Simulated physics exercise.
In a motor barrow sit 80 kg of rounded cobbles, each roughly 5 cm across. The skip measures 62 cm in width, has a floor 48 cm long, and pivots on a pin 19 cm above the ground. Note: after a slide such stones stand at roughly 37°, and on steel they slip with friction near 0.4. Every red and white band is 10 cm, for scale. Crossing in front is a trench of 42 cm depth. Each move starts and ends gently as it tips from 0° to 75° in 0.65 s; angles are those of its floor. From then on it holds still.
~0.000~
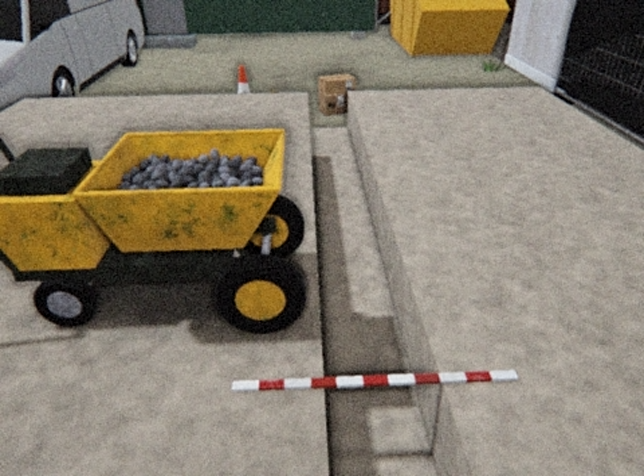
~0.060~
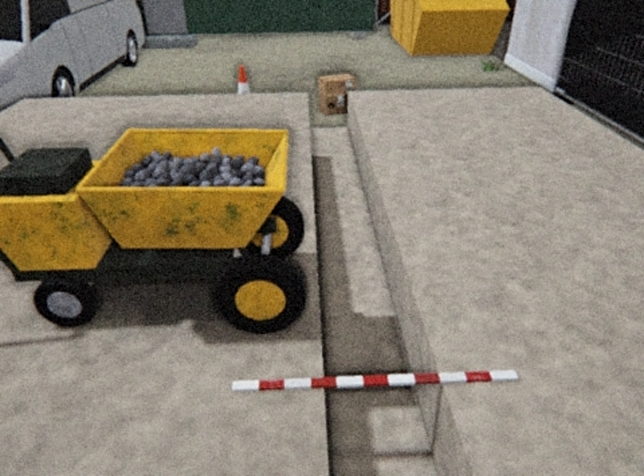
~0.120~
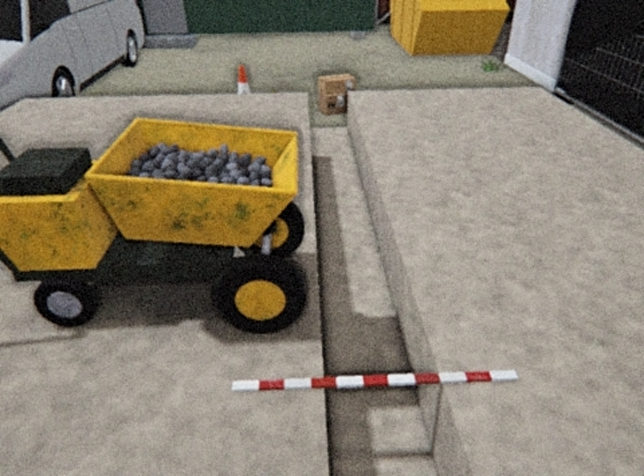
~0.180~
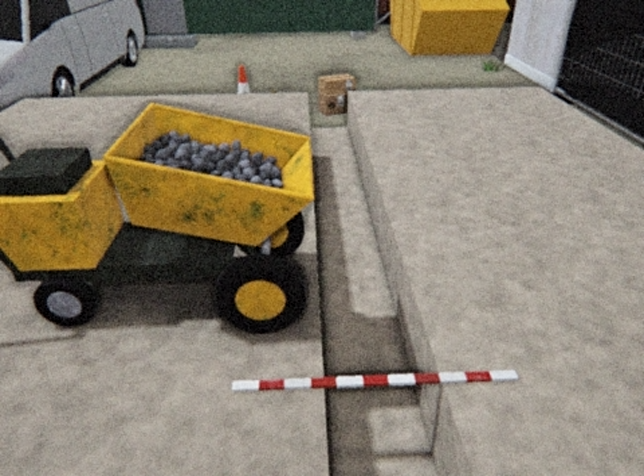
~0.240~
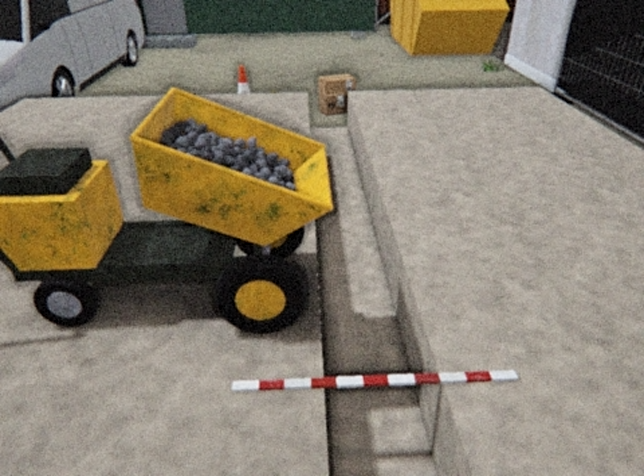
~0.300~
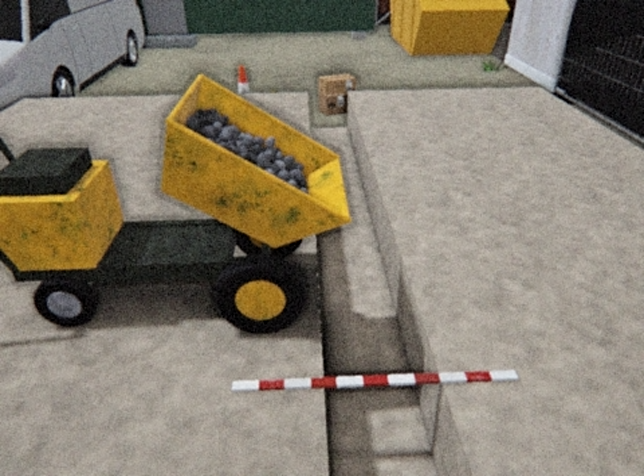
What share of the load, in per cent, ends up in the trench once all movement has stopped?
About 42 per cent.
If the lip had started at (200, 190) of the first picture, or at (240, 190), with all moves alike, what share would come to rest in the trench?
Around 95 and then 75 percent.
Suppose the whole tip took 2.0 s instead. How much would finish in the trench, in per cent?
I'd put it at roughly 70 per cent.
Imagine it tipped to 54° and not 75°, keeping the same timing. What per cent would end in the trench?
It would be close to 20 percent.
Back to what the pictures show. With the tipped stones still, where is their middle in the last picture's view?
The middle should be near (432, 282).
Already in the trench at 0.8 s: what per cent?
Some 10 per cent of the load by that point.
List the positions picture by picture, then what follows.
The skip is at 0°, its lip at (279, 189); the top of the load is at (181, 170), in the first picture.
The skip is at 2°, its lip at (284, 190); the top of the load is at (165, 170); the stones move at 0.4 m/s on average, in the second picture.
The skip is at 7°, its lip at (296, 193); the top of the load is at (162, 162); the stones move at 0.8 m/s on average, in the third picture.
Lip at (313, 199), floor tilted 14°, highest stones at (171, 148); the stones move at 1.1 m/s on average, in the fourth picture.
The skip is at 23°, its lip at (332, 208); the top of the load is at (183, 133); the stones move at 1.3 m/s on average, in the fifth picture.
The skip is at 33°, its lip at (350, 221); the top of the load is at (205, 122); the stones move at 1.4 m/s on average, in the sixth picture.
After 0.5 s the floor is at 64°; 100 % in the skip; the foremost stones are at (358, 240).
After 0.8 s the floor is at 75°; 73 % in the skip, 12 % in the trench, 14 % past the trench; the foremost stones are at (449, 287).
After 1.1 s the floor is at 75°; 18 % in the skip, 24 % in the trench, 58 % past the trench; the foremost stones are at (584, 274).
After 3.0 s the floor is at 75°; 0 % in the skip, 42 % in the trench, 58 % past the trench; the foremost stones are past the picture's edge.
